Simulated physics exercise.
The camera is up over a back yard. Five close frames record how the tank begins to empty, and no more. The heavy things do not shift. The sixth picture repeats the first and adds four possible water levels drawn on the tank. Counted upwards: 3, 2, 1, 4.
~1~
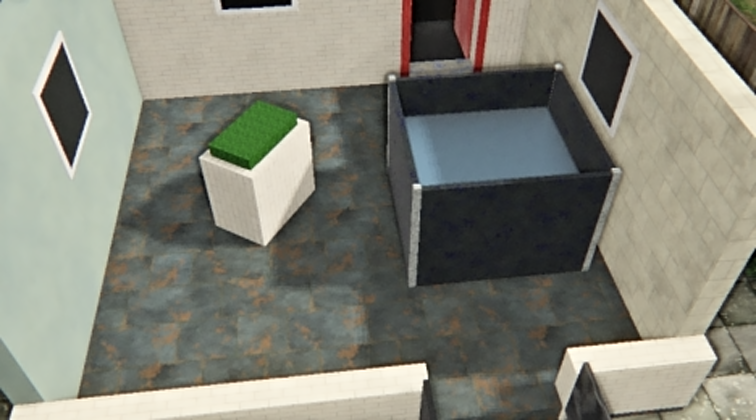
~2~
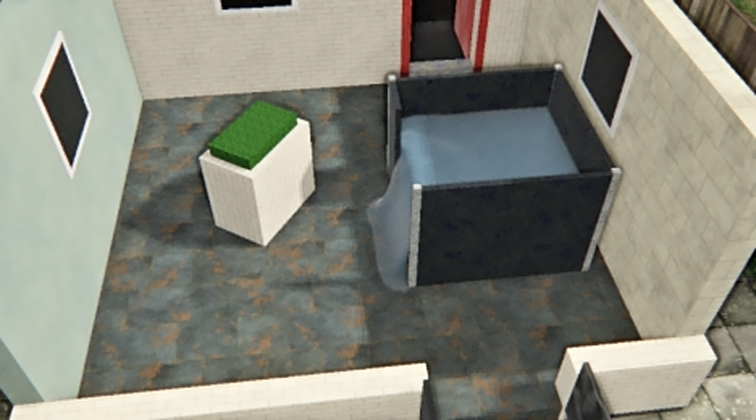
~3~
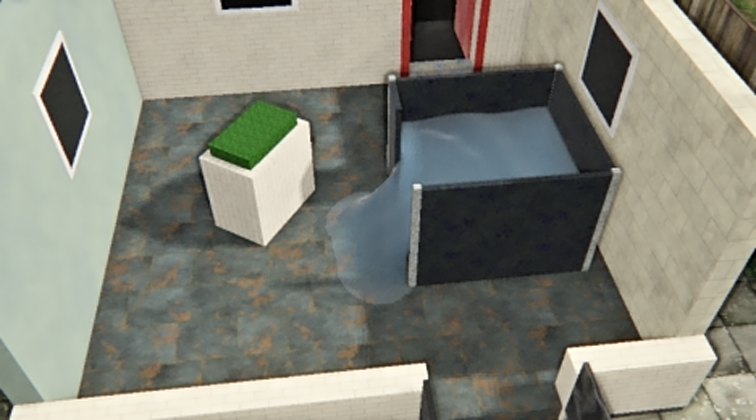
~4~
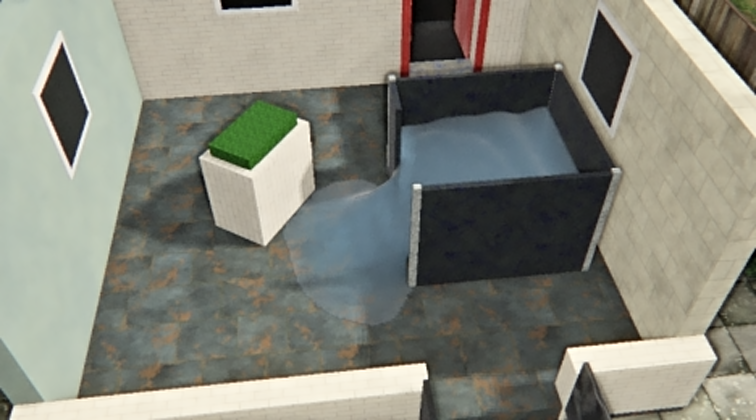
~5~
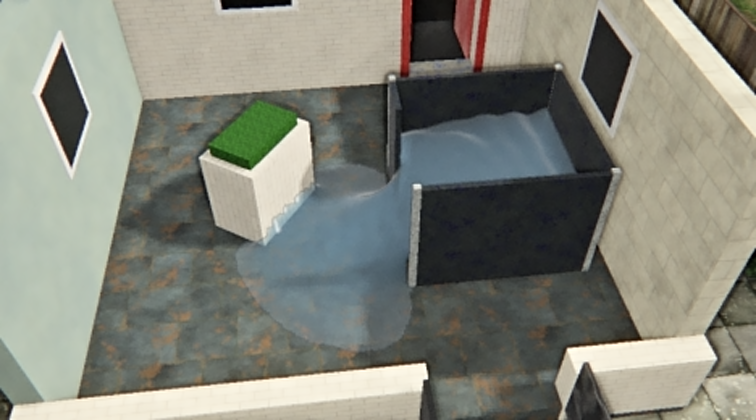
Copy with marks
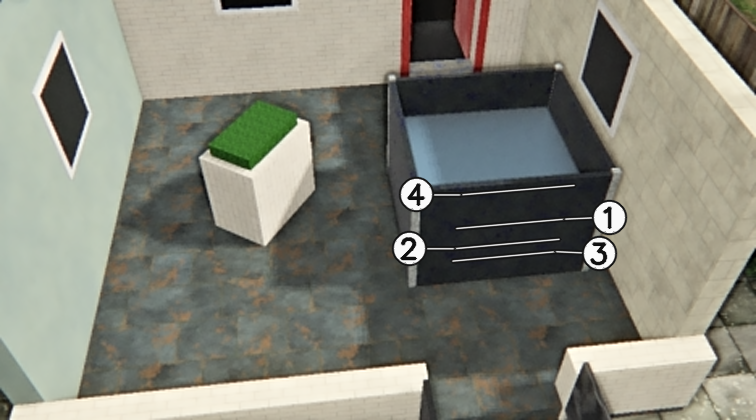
In the video, a dark tank of water stands in a walled yard beside a white block topped with green; its left side opens and water pours out, spreading left and forward across the tiled ground and reaching the block.
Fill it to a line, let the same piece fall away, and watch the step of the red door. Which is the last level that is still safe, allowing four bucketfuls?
I would pick mark 1.
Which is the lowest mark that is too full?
That is mark 4.
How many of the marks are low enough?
Three of the four.
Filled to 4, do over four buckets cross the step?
Yes, it does.
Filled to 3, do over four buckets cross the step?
No, not at all.
In white, 1 at (511, 223); 2 at (507, 244); 3 at (504, 256); 4 at (517, 190); from the bottom up 3, 2, 1, 4.
Choosing 1, a bucket or two gets in.
Choosing 2, nothing gets over.
Choosing 3, nothing gets over.
Choosing 4, about 8 bucketfuls get in.
